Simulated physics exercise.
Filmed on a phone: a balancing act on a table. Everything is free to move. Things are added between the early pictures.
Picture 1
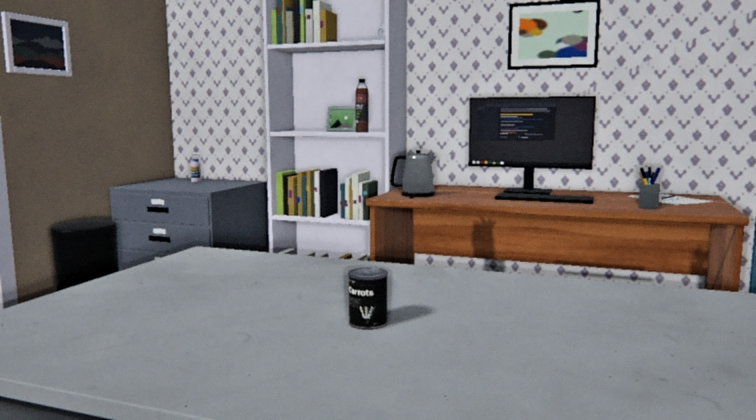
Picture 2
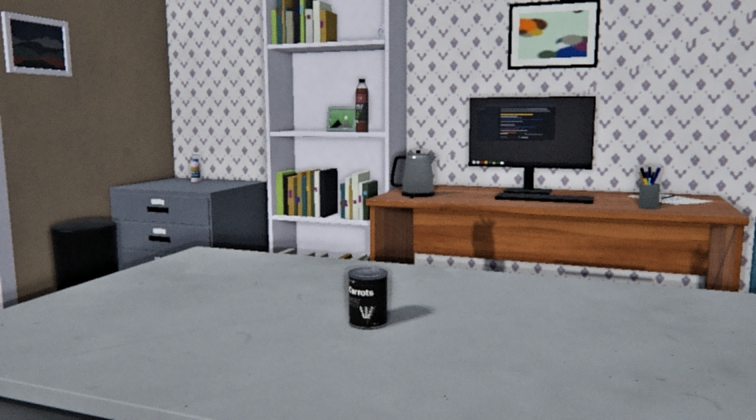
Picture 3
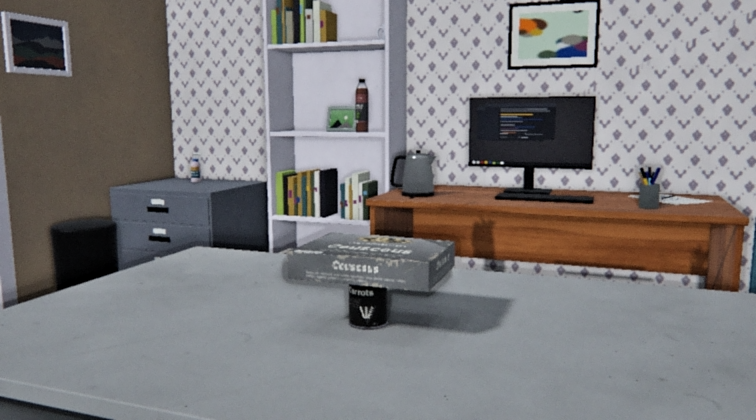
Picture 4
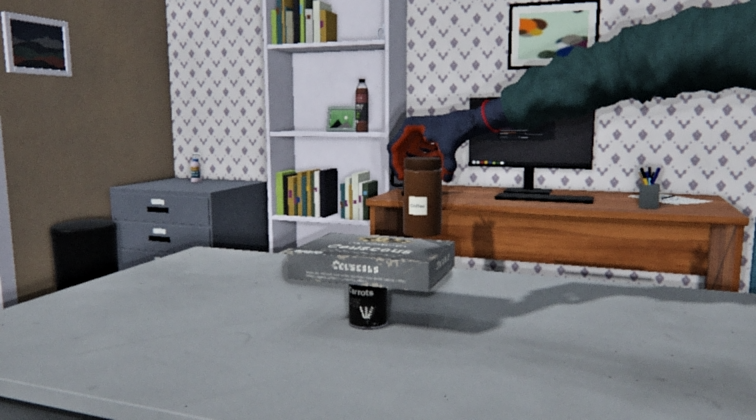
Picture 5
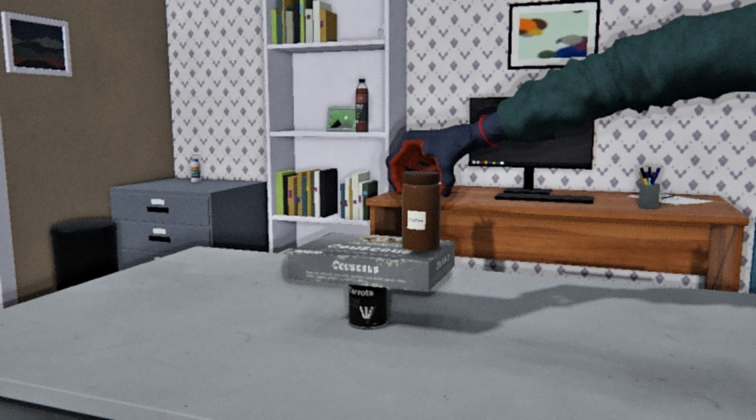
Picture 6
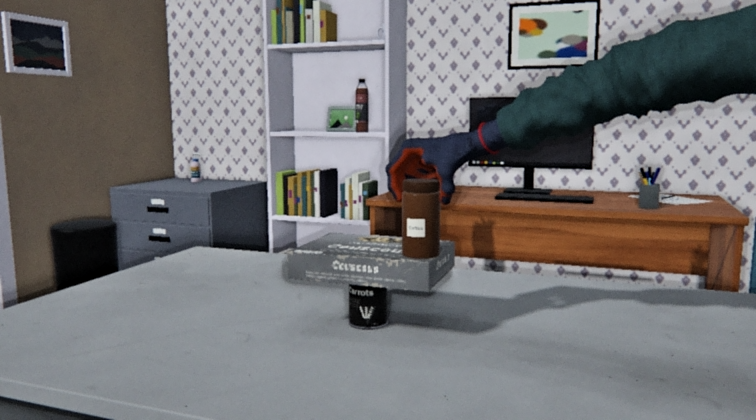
In a room with a desk, monitor and bookshelf, a small black tin stands alone on a grey table. A flat grey box then appears on top of it. A gloved hand reaches in from the right, lowers a brown jar onto the box's right side and keeps hold of it.
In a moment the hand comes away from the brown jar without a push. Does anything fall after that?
As it turns out, it comes apart.
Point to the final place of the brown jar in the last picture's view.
At about (532, 312).
Then, 0.40 s later than the last frame, brown jar now fallen; grey packet tilted by 48°.
Then, 0.50 s later than the last frame, grey packet tilted by 64°.
Then, 0.60 s later than the last frame, grey packet tilted by 69°.
Then, 1.20 s later than the last frame, grey packet tilted by 48°.
When it is over, fallen, brown jar; lying over in the stack, grey packet; black tin as before. End places, in pixels of the last picture, brown jar near (532, 312). The stack gives way.
